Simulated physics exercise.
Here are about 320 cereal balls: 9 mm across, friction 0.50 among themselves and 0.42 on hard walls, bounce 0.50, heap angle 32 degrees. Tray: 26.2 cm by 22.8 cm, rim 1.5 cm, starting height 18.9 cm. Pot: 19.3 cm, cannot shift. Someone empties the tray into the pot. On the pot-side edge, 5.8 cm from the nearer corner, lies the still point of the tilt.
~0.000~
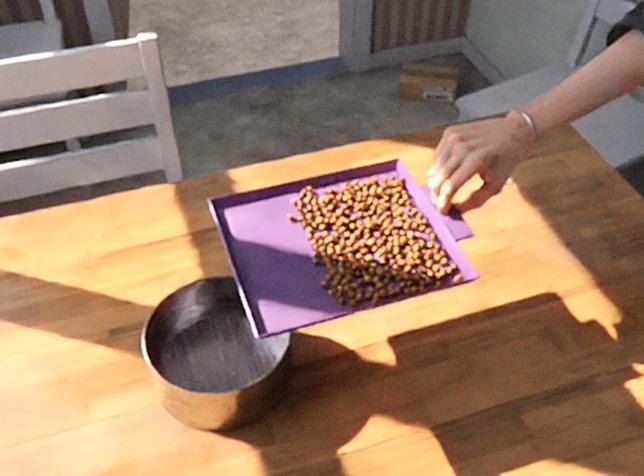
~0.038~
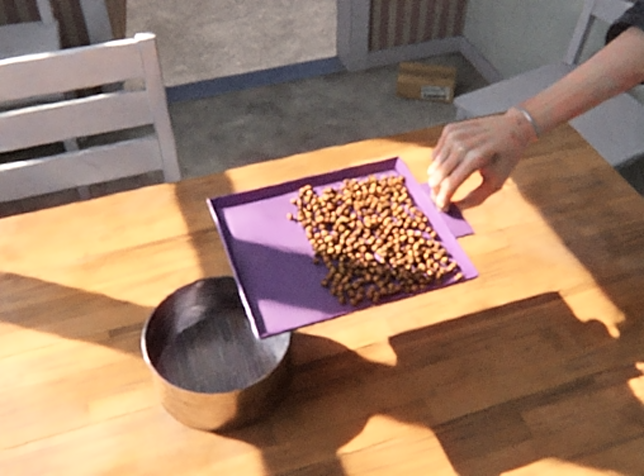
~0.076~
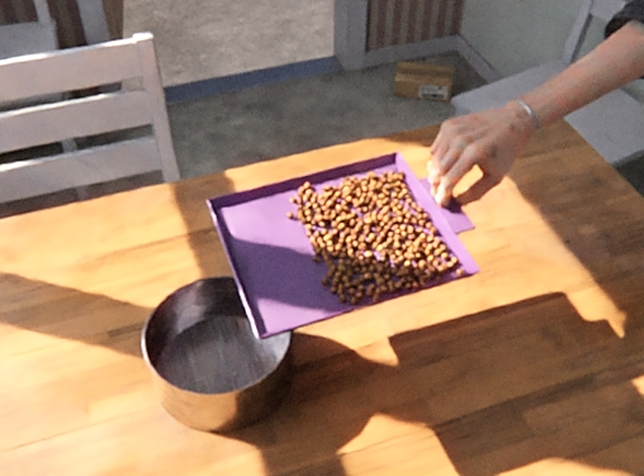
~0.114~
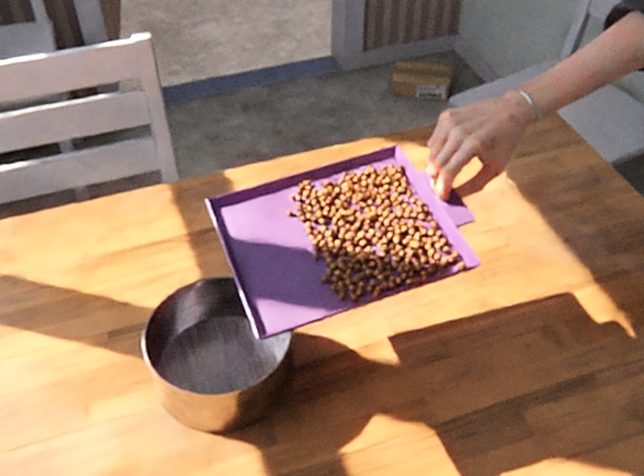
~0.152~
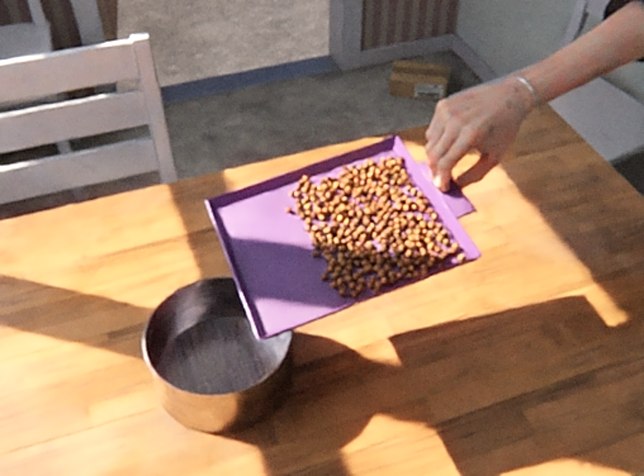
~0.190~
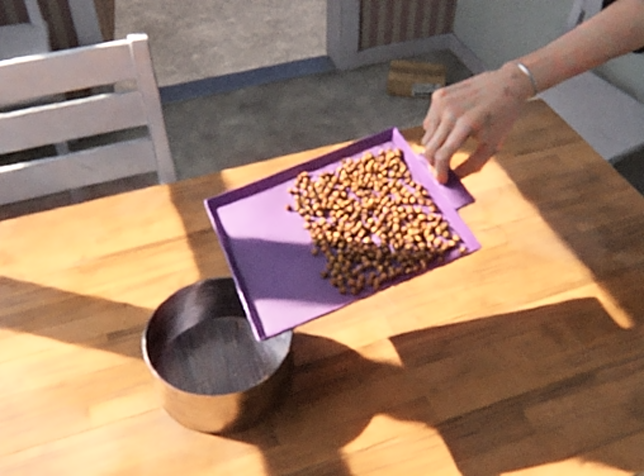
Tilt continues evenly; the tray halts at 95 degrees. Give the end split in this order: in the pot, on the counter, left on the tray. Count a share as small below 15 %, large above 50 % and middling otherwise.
Pot: Large. Counter: Middling. Tray: Small.
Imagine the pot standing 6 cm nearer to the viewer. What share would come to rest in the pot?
Estimated share: Around 70 in a hundred.
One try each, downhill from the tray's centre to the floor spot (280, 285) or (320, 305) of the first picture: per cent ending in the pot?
Roughly 35 per cent on the first try and 5 per cent on the second.
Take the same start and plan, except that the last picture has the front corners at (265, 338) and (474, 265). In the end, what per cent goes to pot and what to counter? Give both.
That works out as pot 5 and counter 95.
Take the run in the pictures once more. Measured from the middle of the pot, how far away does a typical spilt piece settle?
About 18 centimetres.
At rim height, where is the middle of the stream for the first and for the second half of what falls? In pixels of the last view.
At about (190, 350), then at (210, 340).
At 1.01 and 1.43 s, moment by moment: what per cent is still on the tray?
Estimates: 25; 0.
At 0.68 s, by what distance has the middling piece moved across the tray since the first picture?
Roughly 15 cm.
After 0.68 s, tilt 51 degrees; the tray holds 95 %, the pot 0 %.
After 1.01 s, tilt 78 degrees; the tray holds 25 %, the pot 45 %.
After 1.43 s, tilt 95 degrees; the tray holds 0 %, the pot 70 %.
At rest (1.9 s), pot 70 %, counter 30 %, tray 0 %.
